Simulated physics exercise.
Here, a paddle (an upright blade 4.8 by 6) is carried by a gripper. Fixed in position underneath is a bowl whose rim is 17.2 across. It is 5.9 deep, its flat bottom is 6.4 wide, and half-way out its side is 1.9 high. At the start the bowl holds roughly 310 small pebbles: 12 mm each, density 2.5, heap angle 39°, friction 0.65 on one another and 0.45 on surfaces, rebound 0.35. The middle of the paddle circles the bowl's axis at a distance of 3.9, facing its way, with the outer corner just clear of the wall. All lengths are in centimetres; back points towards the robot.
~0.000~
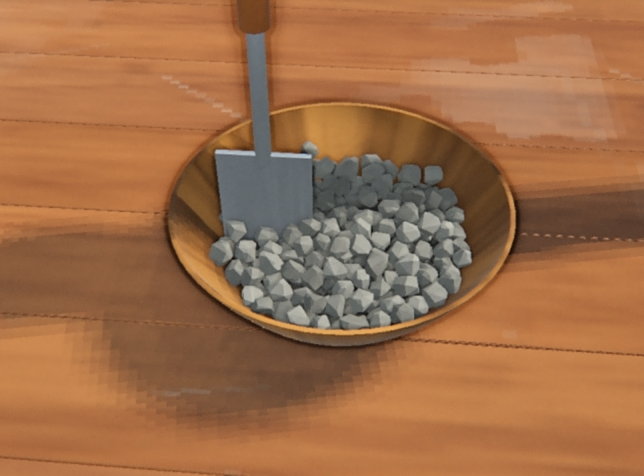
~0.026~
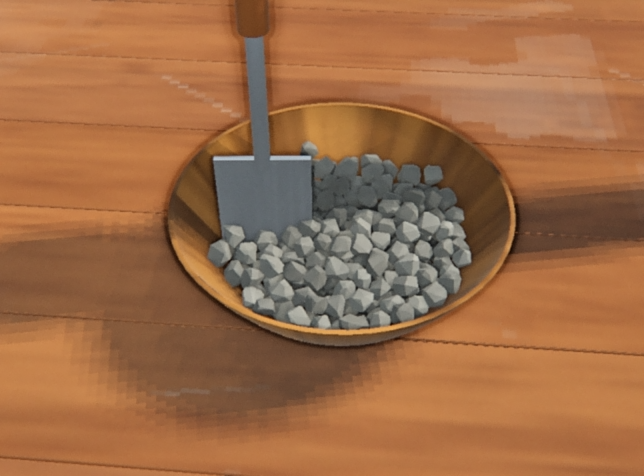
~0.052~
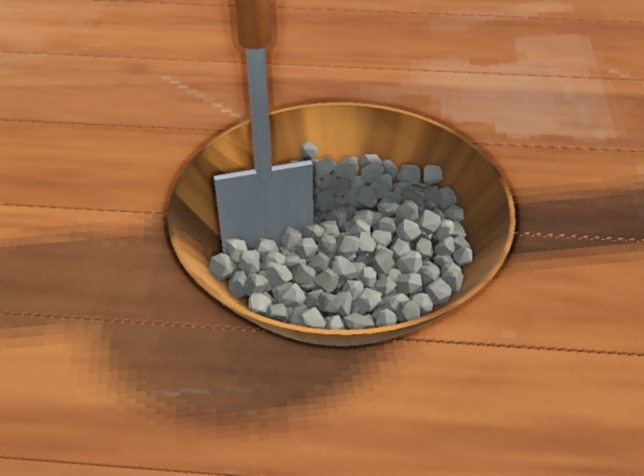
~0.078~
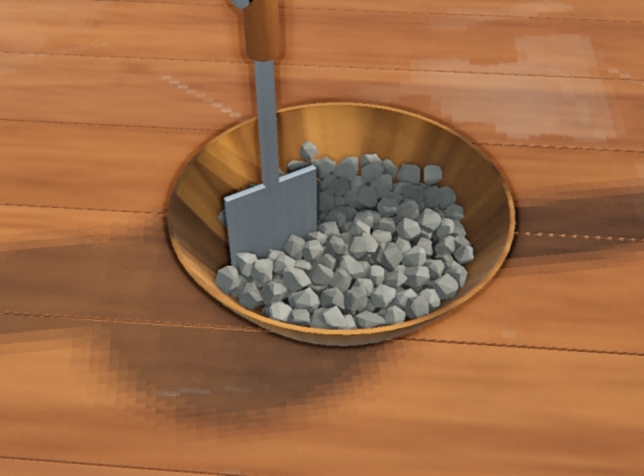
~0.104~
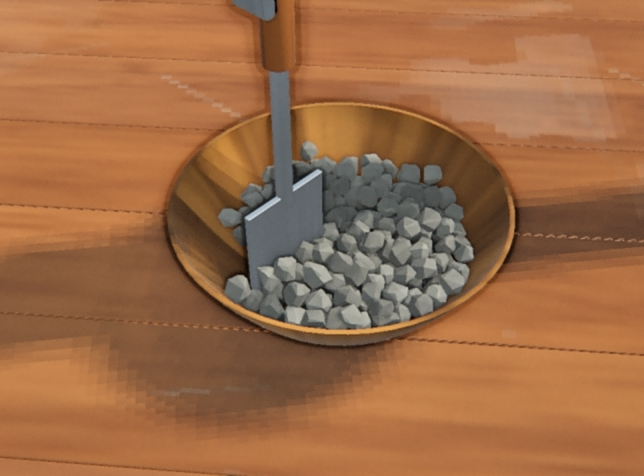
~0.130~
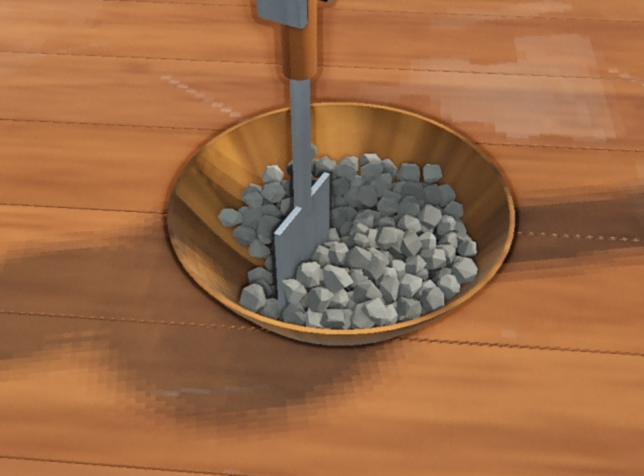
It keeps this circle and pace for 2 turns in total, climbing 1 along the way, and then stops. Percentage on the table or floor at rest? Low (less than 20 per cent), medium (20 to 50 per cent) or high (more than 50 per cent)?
The share is medium, between 20 and 50 per cent.
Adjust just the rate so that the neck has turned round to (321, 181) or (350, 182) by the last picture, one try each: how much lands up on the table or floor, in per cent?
Roughly 50 per cent on the first try and 50 per cent on the second.
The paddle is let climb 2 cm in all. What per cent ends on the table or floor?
It comes to some 30 per cent.
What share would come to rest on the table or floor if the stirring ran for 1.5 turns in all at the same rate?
About 35 per cent.
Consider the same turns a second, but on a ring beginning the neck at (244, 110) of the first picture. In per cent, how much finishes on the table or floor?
About 30 %.
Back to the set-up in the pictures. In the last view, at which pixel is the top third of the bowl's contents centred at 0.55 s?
Look near (239, 193) for its middle.
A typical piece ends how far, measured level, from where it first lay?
Near 9 cm.
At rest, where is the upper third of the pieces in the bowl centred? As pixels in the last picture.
Centre of top third: Approx. (315, 241).
After 0.55 s, 323° round, highest piece 8 above the table; 235 in the bowl, 59 on the table or floor, 12 in flight or on the tool.
After 0.97 s, 220° round, highest piece 8 above the table; 193 in the bowl, 105 on the table or floor, 8 in flight or on the tool.
After 1.38 s, 0° round, highest piece 6 above the table; 182 in the bowl, 124 on the table or floor.
After 2.08 s, 0° round, highest piece 6 above the table; 182 in the bowl, 124 on the table or floor.
At rest, 182 in the bowl, 124 on the table or floor. That is 41 % on the table or floor.
